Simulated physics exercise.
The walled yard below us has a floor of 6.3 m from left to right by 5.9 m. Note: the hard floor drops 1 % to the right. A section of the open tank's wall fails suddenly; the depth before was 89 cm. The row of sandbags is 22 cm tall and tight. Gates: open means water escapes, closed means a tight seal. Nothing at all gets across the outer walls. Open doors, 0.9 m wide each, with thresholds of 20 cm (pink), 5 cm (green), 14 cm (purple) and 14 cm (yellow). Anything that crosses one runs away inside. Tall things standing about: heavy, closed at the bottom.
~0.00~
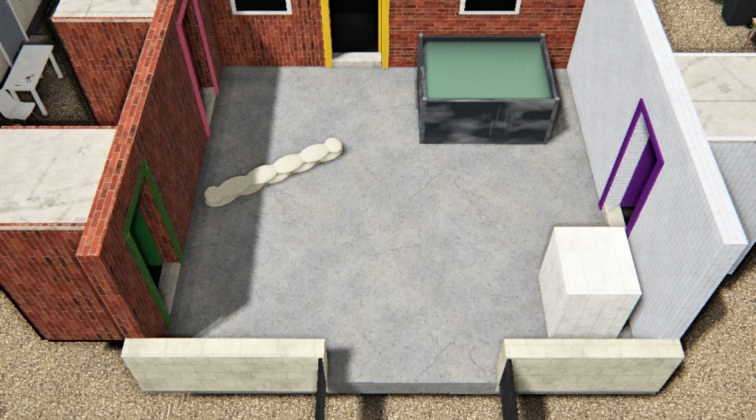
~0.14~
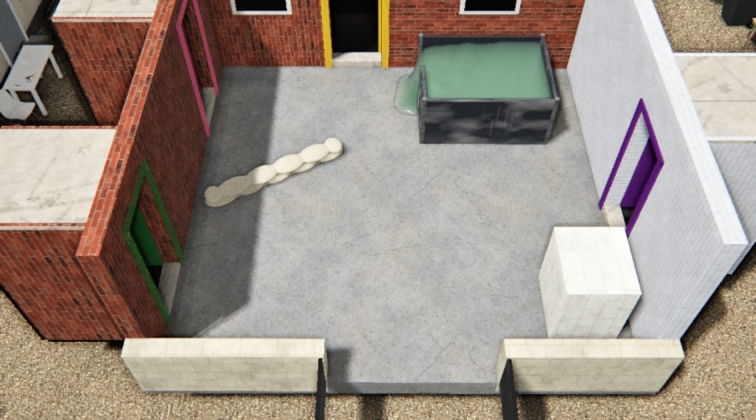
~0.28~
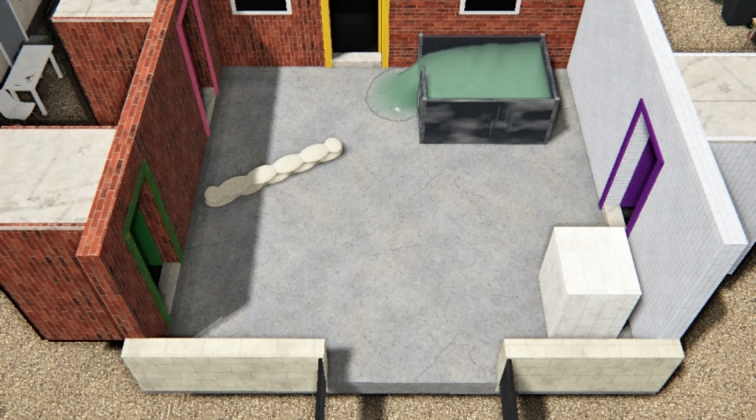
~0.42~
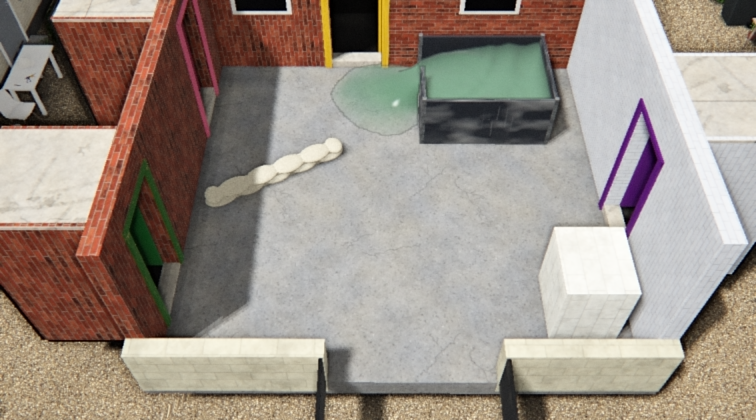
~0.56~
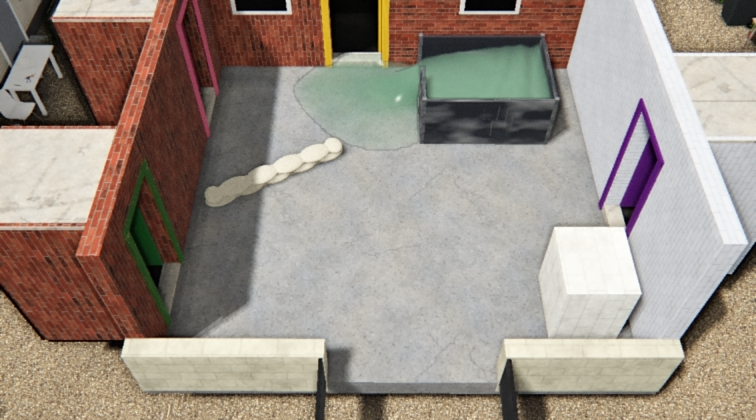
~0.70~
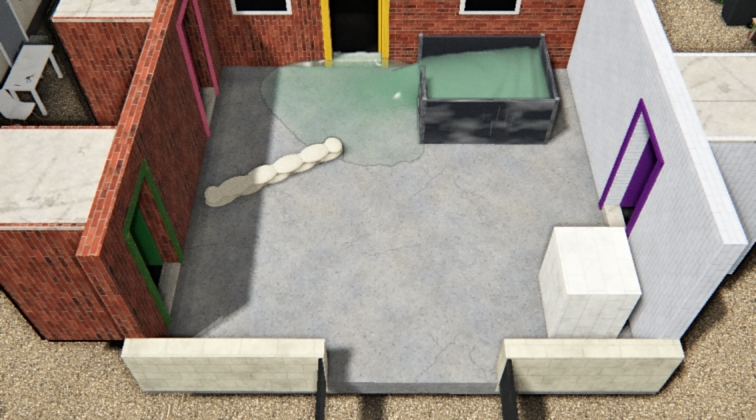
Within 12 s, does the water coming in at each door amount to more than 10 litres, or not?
At the pink door: More than 10 litres. At the green door: Not more than 10 litres. At the purple door: Not more than 10 litres. At the yellow door: More than 10 litres.
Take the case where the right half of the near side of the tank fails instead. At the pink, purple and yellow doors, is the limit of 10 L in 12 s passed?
Then pink does not exceed it, purple exceeds it, yellow does not exceed it.
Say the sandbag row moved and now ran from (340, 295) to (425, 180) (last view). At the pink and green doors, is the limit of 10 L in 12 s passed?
Checking the limit, pink is too much, green is too much.
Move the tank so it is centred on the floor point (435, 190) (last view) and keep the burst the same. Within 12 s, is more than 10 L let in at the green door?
Green: Too much.
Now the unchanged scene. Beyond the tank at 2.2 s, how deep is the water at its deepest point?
Roughly 43 cm.
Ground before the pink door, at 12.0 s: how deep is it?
Roughly 8.5 cm.
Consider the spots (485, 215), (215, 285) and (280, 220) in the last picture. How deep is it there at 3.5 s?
Depths: About 0, 4 and 2 centimetres.
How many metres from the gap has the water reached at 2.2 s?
Roughly 5.0 metres out.
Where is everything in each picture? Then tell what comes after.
In the first picture, the open tank at (485, 70) is whole and still, 89 cm deep.
In the second picture, water pours out at (422, 79) and has run 0.5 m, to (404, 79); typically 11 cm deep outside, 89 cm at the open tank's back.
In the third picture, water pours out at (422, 82) and has run 0.9 m, to (371, 101); typically 12 cm deep outside, 89 cm at the open tank's back.
In the fourth picture, the front is at (337, 90), 1.5 m from the gap at (422, 83); 1.9 m2 of floor is under water; 88 cm left at the back of the open tank.
In the fifth picture, the front is at (300, 85), 2.2 m from the gap at (422, 83); 3.6 m2 of floor is under water; 81 cm left at the back of the open tank.
In the sixth picture, water pours out at (422, 83) and has run 2.8 m, to (267, 80); typically 5 cm deep outside, 75 cm at the open tank's back.
After 1.4 s water covers 25 % of the floor and is deepest (46 cm) near (222, 71); pink door 26 cm at the sill, 0 L in, green door not reached, purple door not reached, yellow door 25 cm at the sill, 35 L in.
After 2.2 s water covers 30 % of the floor and is deepest (43 cm) near (230, 84); pink door 34 cm at the sill, 29 L in, green door not reached, purple door not reached, yellow door 20 cm at the sill, 77 L in.
After 3.5 s water covers 45 % of the floor and is deepest (36 cm) near (208, 193); pink door 24 cm at the sill, 78 L in, green door 4 cm at the sill, 0 L in, purple door not reached, yellow door 17 cm at the sill, 98 L in.
After 7.0 s water covers 75 % of the floor and is deepest (26 cm) near (413, 121); pink door 16 cm at the sill, 97 L in, green door 2 cm at the sill, 0 L in, purple door not reached, yellow door 19 cm at the sill, 128 L in.
After 12.0 s water covers 90 % of the floor and is deepest (14 cm) near (413, 137); pink door 9 cm at the sill, 97 L in, green door 2 cm at the sill, 0 L in, purple door 6 cm at the sill, 0 L in, yellow door 11 cm at the sill, 138 L in.
